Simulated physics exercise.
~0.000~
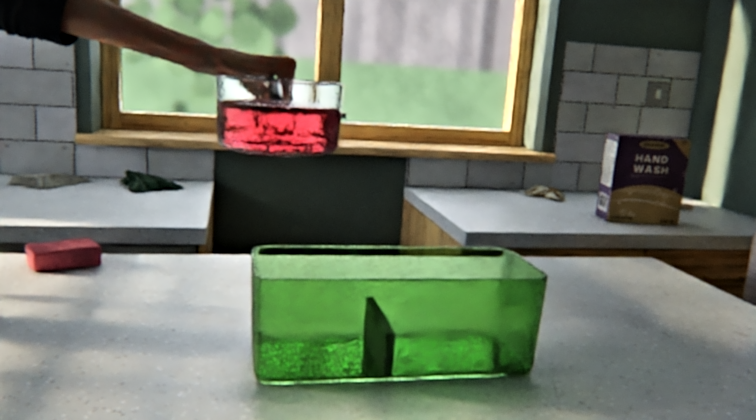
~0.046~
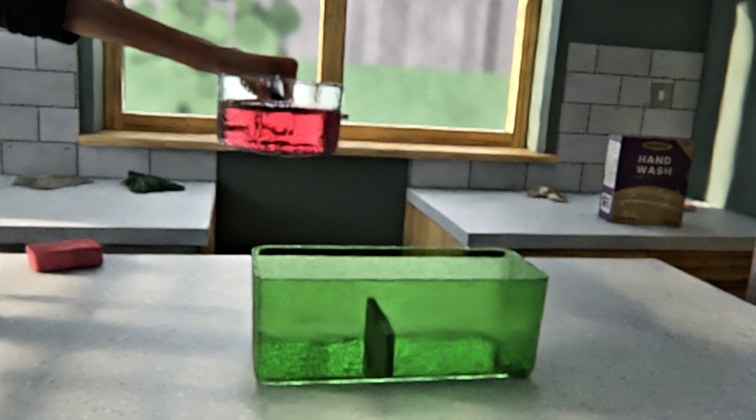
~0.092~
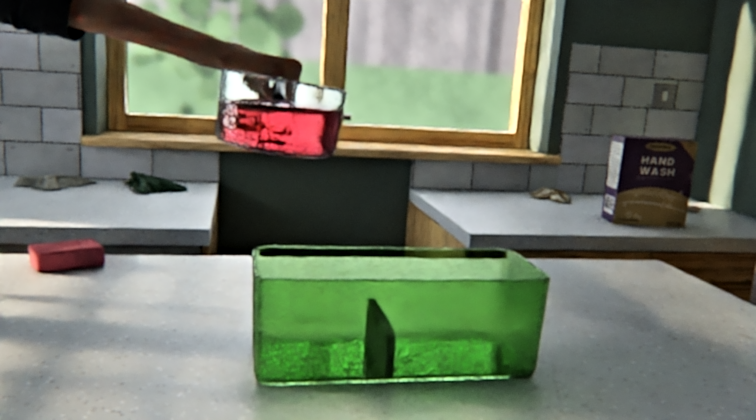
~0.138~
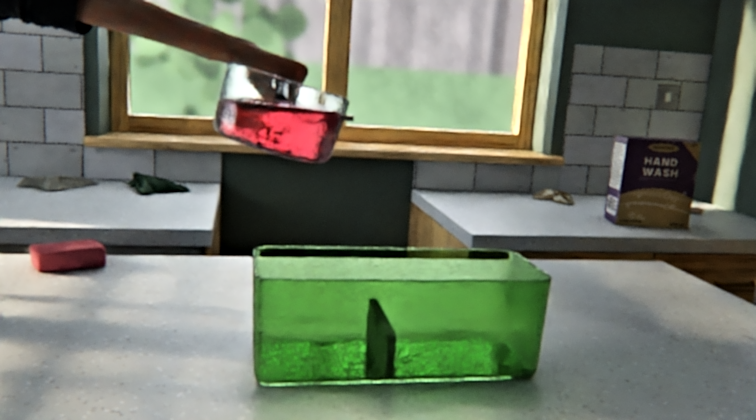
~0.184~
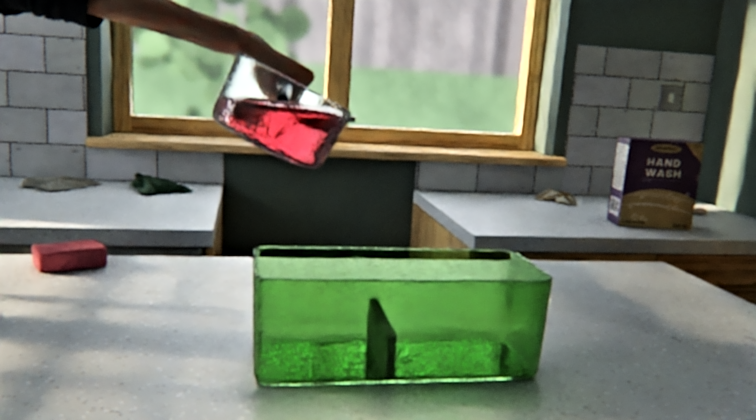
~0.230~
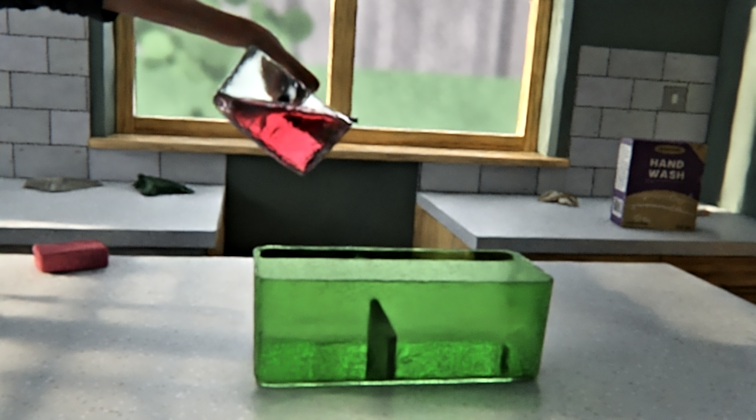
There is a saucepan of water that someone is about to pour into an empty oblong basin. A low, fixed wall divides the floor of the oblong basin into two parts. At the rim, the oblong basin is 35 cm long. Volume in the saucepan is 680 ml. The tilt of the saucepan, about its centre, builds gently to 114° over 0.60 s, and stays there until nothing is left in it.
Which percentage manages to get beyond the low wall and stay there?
Beyond the low wall, roughly 33 per cent stays.
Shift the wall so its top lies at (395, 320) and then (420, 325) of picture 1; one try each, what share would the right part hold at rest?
One try each: Around 10 percent and then around 15 percent.
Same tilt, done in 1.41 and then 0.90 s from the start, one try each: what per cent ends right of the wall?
I'd expect close to 55 per cent and then close to 45 per cent.
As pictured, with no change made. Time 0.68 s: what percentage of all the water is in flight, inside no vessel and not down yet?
7 per cent or so.
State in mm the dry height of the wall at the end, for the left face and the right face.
Near 32 mm for the left and near 46 mm for the right.
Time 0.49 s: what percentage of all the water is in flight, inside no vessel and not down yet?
Estimate: Some 56 % of the total.
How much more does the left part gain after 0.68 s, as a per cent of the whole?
Around 5 per cent.
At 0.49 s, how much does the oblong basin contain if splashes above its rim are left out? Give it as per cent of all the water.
Near 22 in a hundred.
By 0.49 s the tilt is 105° and 23 per cent is still to pour, 10 is left of the wall and 12 right of it.
By 0.68 s the tilt is 114° and 3 per cent is still to pour, 59 is left of the wall and 30 right of it.
By 0.88 s the tilt is 114° and 0 per cent is still to pour, 62 is left of the wall and 30 right of it.
By 1.10 s the tilt is 114° and 0 per cent is still to pour, 65 is left of the wall and 33 right of it.
At rest 65 per cent lies left of the wall, 33 right of it and 3 outside.
